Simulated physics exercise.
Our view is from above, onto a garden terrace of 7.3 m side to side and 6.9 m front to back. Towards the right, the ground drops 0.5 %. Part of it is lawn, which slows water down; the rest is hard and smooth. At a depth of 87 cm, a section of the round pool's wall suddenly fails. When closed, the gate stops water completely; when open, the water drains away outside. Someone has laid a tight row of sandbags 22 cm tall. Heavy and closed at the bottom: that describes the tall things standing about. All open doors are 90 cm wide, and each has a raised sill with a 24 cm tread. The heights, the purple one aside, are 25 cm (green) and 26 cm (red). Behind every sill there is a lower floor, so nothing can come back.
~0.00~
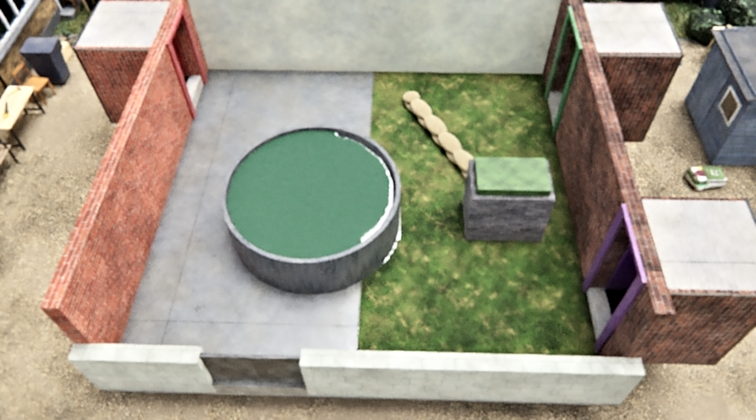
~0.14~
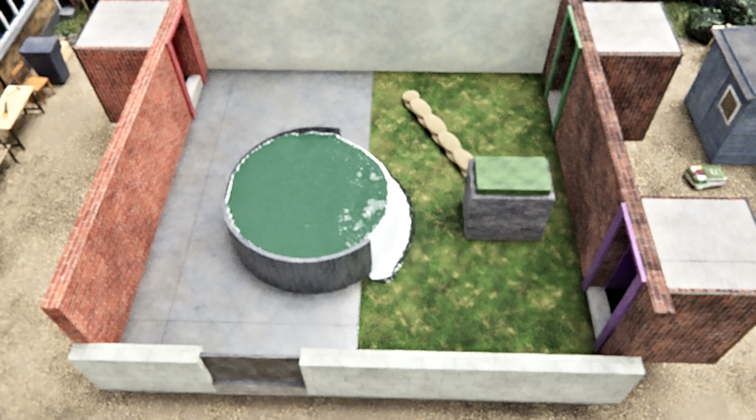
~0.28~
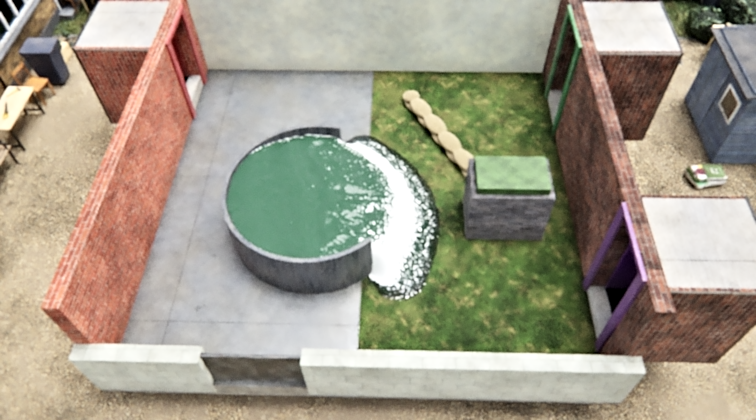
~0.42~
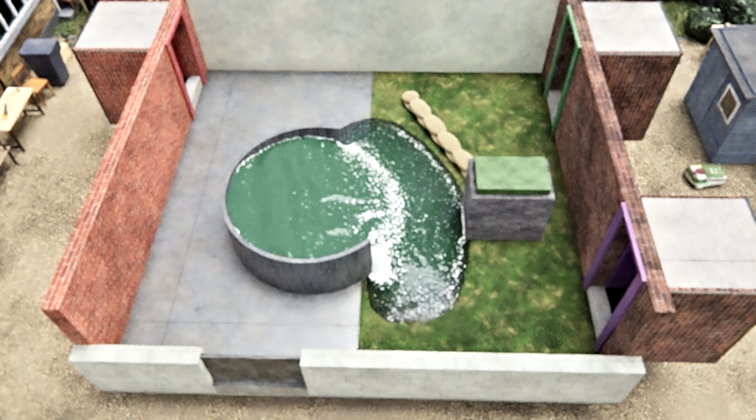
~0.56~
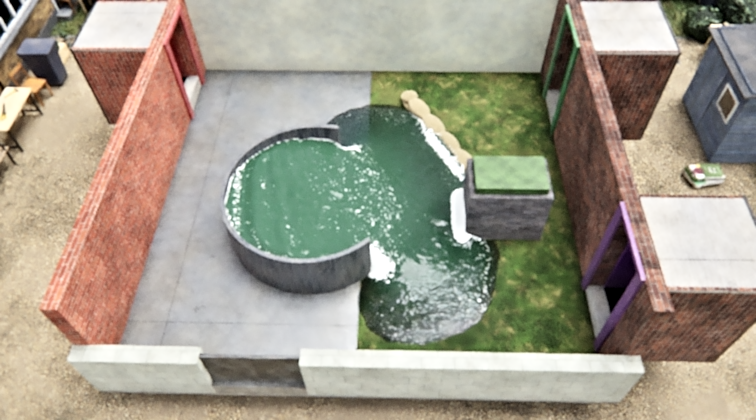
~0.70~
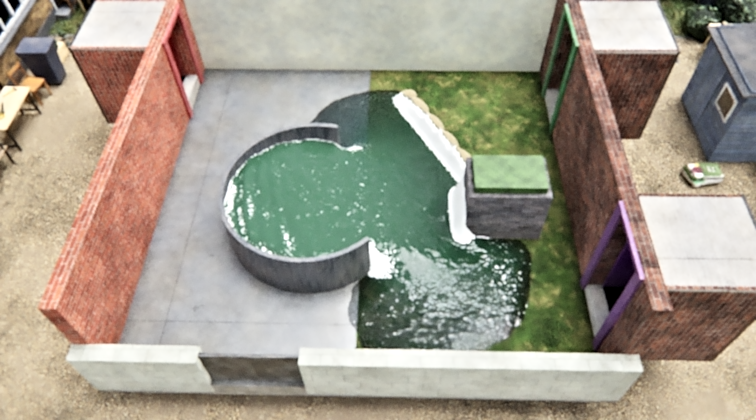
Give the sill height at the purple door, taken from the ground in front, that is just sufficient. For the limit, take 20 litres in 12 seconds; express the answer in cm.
Roughly 24 cm above the ground in front.
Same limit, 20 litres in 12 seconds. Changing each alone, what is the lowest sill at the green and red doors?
Roughly 16 cm for the green door and roughly 17 cm for the red door.
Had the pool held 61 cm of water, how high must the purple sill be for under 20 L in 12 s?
The step would need to be some 14.5 cm high.
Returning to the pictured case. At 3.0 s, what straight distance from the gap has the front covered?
5.6 m.
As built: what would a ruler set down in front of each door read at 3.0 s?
Door by door in cm - purple 28, green 17, red 0.
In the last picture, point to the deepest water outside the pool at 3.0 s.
At about pixel (527, 73).
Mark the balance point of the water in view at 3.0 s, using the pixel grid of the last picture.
Centre of the water: Approx. (421, 193) px.
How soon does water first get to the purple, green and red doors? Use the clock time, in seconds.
Purple 1.1 s, green 2.2 s, red 3.2 s.
After 1.4 s water covers 45 % of the floor, deepest (56 cm) near (441, 187); 20 cm at the purple door, 0 litres in over its 19 cm sill.
After 3.0 s water covers 70 % of the floor, deepest (40 cm) near (527, 73); 28 cm at the purple door, 38 litres in over its 19 cm sill.
After 12.0 s water covers 95 % of the floor, deepest (17 cm) near (464, 244); 10 cm at the purple door, 61 litres in over its 19 cm sill.
At the purple door as built, the water arrived by 1.2 s and peaked near 30 cm at 2.6 s.
Run again over the same 12 s with other heights there, 32 litres in over 22 cm, 4 litres over 29.5 cm. The limit of 20 litres is kept from about 24 cm up.
